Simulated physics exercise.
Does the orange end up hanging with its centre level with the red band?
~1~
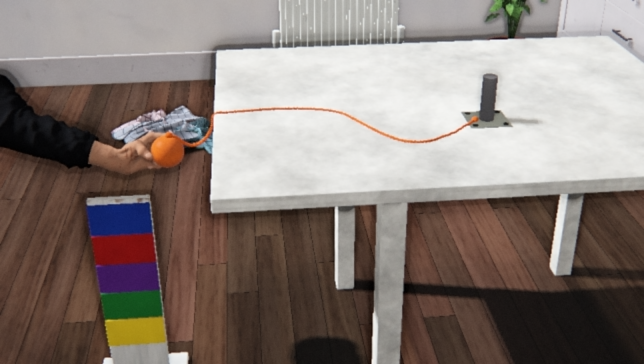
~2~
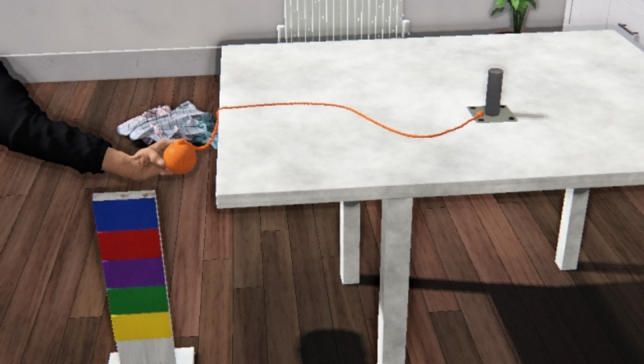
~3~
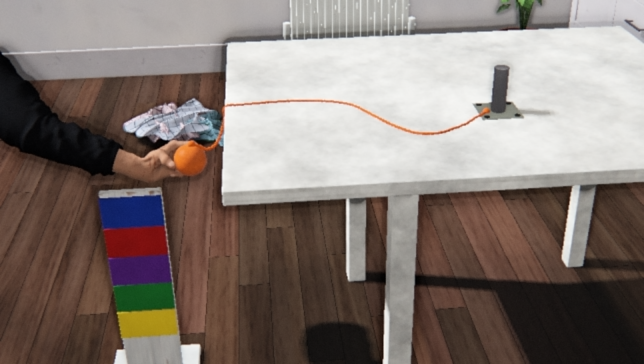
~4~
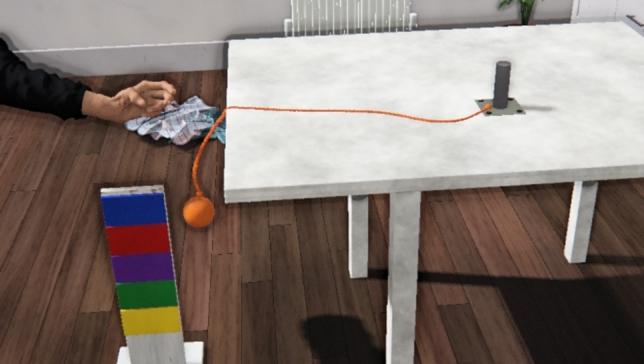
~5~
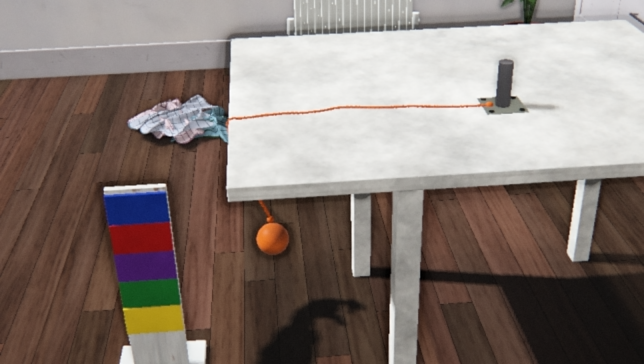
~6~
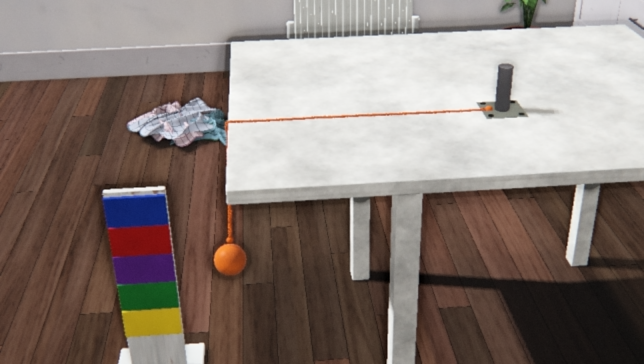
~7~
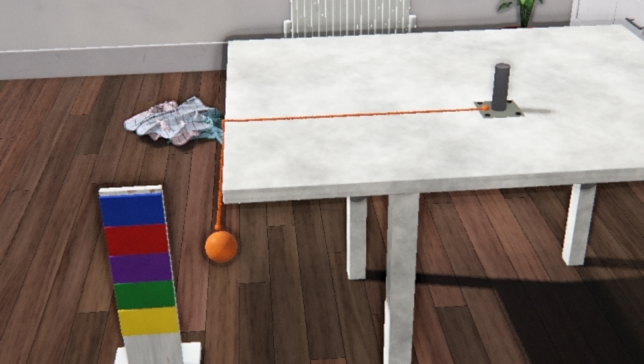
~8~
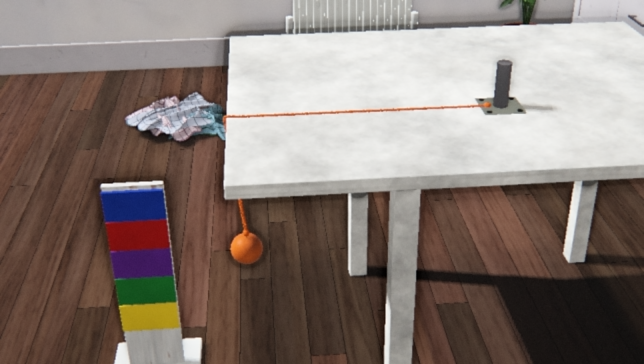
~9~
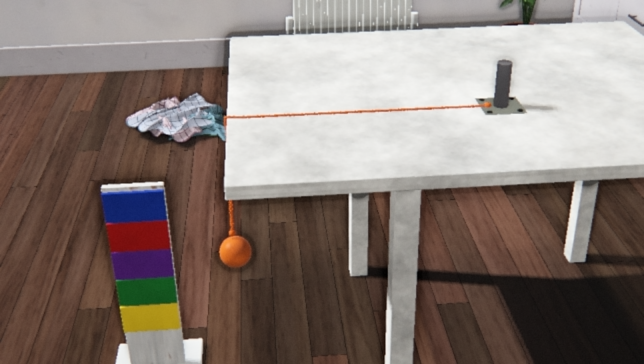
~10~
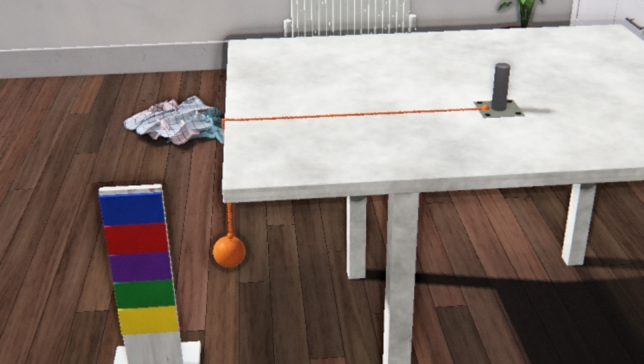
Yes, once the swinging dies down, the orange hangs from the taut cord with its centre level with the red band.
An orange, tied to a slack orange cord that runs across a pale table to a dark post, is held out by a hand beyond the table's left edge, above and beside a board of coloured bands. The hand lets go and draws back, and the orange drops. It swings right, beneath the tabletop, as the cord pulls straight. It then swings back left, rises a little, and sways right and left again in smaller moves. Finally it hangs almost still below the table edge, its centre level with the red band.
